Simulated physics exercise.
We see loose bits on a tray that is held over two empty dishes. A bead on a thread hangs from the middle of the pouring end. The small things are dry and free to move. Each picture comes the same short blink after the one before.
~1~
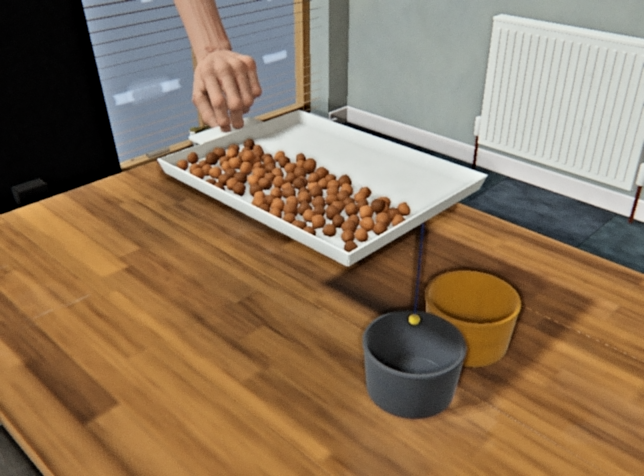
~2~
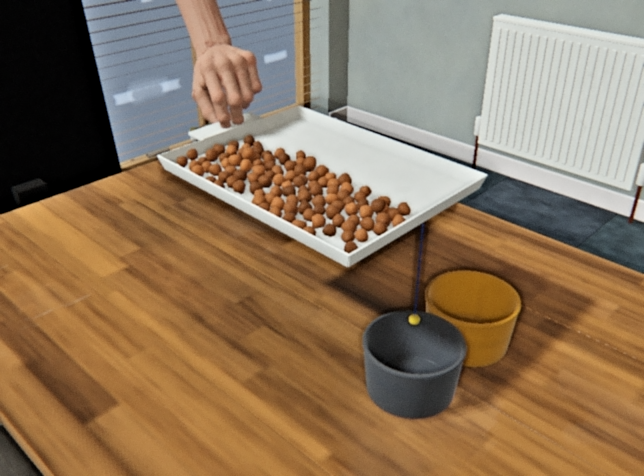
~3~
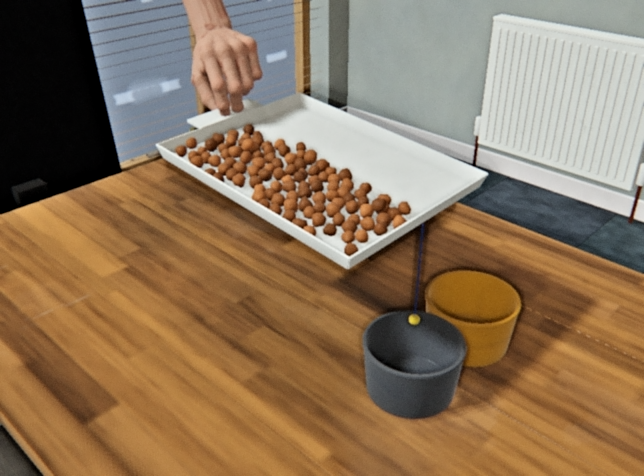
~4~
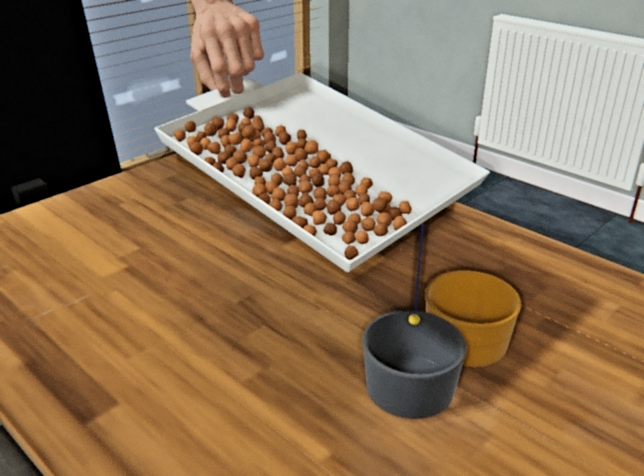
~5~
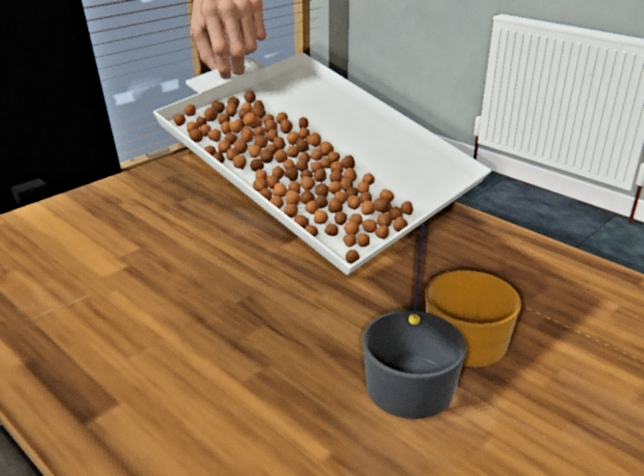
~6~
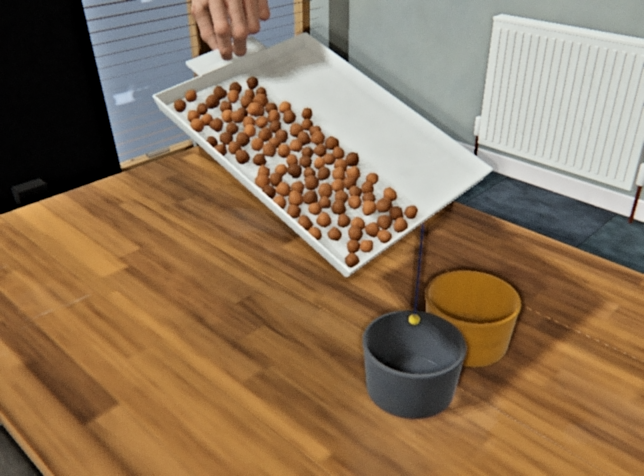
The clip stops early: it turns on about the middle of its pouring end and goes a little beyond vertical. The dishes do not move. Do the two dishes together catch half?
In the dishes lies less than half of it.
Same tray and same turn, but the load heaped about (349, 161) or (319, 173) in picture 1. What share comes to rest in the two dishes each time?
First some 20, then 20 per cent.
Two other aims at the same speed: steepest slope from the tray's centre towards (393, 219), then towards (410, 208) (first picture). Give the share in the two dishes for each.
First some 20, then 50 per cent.
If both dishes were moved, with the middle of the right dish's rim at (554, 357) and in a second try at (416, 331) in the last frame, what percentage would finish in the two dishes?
In turn 0 and 50 in a hundred.
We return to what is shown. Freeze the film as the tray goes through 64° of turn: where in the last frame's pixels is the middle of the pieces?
At about (363, 216).
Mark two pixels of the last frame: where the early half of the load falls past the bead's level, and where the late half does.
Early half (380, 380), late half (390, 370).
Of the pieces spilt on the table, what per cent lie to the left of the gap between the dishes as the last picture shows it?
Near 50 %.
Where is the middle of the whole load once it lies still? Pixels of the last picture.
Near (420, 456).
Soon, tray tipped steeply; most on the tray; a small part in the air.
A while on, tray tipped past a quarter turn; a small part on the tray; a small part in the left dish; about two thirds outside both; about a quarter in the air.
Towards the end, tray tipped past a quarter turn; about a quarter in the left dish; most outside both.
Finally, tray tipped past a quarter turn; about a quarter in the left dish; none in the right dish; most outside both.
